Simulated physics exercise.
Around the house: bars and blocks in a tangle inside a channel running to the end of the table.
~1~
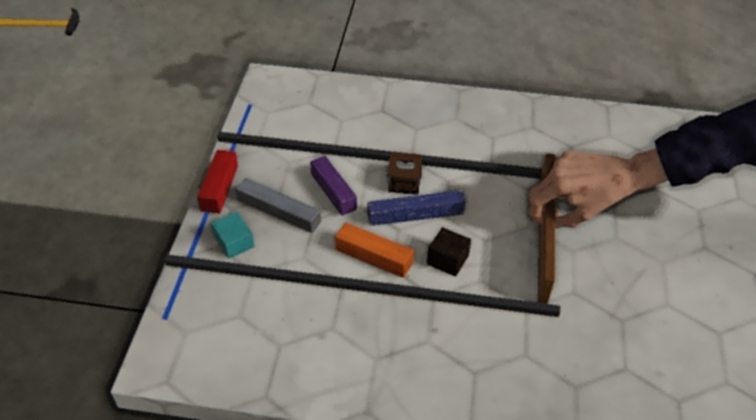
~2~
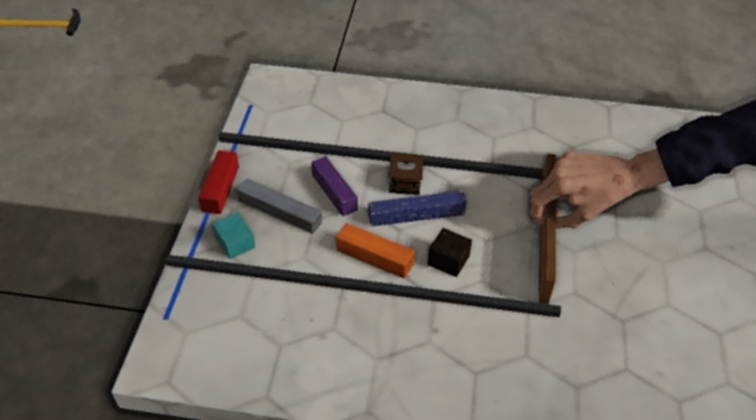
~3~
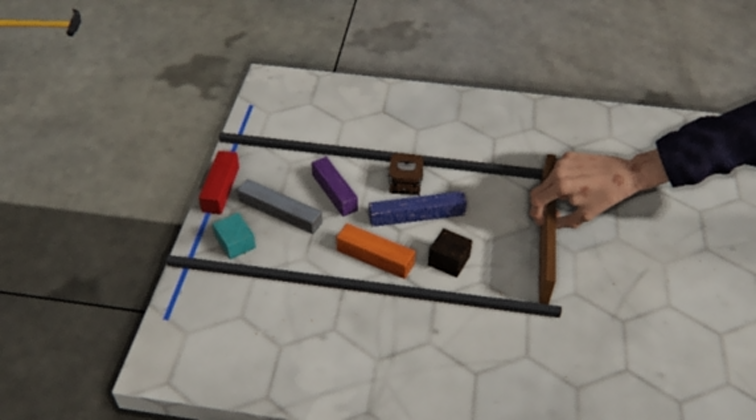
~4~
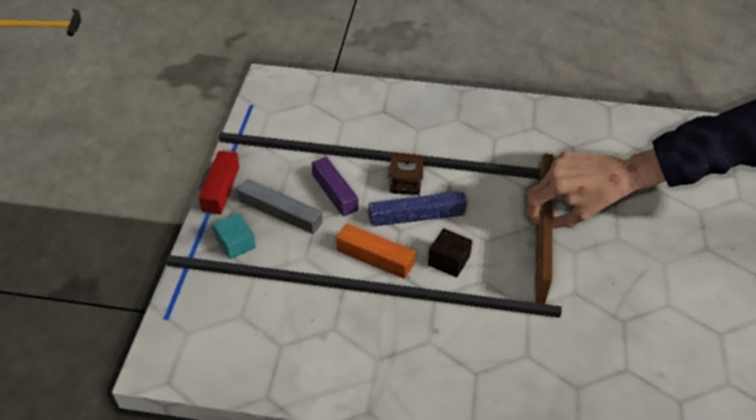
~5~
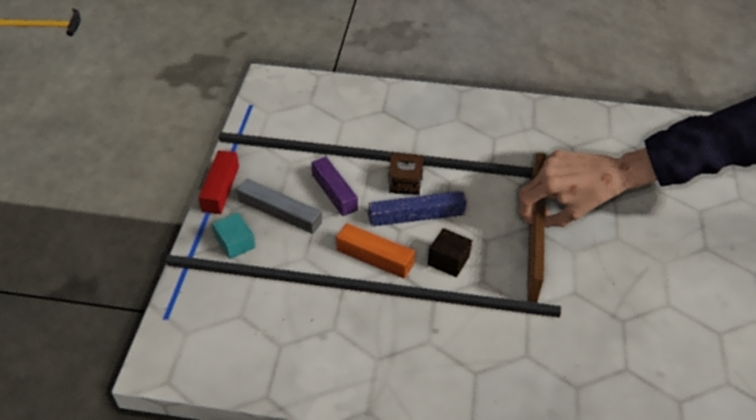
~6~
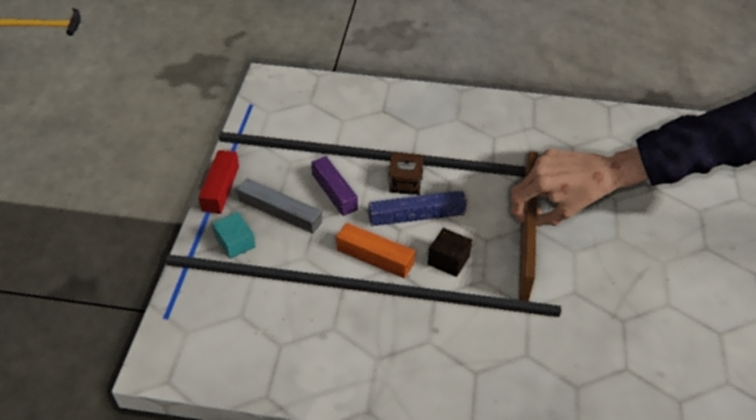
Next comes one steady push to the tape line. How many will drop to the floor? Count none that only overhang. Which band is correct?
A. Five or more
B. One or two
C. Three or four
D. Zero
A, five or more.
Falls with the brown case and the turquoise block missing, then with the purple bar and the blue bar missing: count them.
I'd say 5 the first time and 4 the second time.
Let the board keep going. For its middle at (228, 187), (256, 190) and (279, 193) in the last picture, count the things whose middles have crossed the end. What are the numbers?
Going through the three places, I get 5, 3 and 1.
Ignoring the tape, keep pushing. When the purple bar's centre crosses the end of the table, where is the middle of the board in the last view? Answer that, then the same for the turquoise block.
Purple bar over the end: About (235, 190). Turquoise block over the end: About (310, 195).
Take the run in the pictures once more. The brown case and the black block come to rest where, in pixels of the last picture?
For the brown case it's (213, 150), and for the black block it's (183, 223).
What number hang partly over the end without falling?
The figure is 2.
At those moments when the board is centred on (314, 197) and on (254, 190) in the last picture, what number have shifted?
I get 8 at the one place and 8 at the other.
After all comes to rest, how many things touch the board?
Contact count: 2.
Early on, none off yet; red stick at rest near (220, 181); turquoise block at rest near (234, 235); grey stick at rest near (279, 206).
A while later, none off yet; red stick travelled a little near (208, 177); turquoise block travelled well along near (170, 238); grey stick travelled a little near (241, 186).
Finally, the number that fall off is five or more; lost, blue bar, orange stick, purple bar, grey stick, turquoise block and red stick.
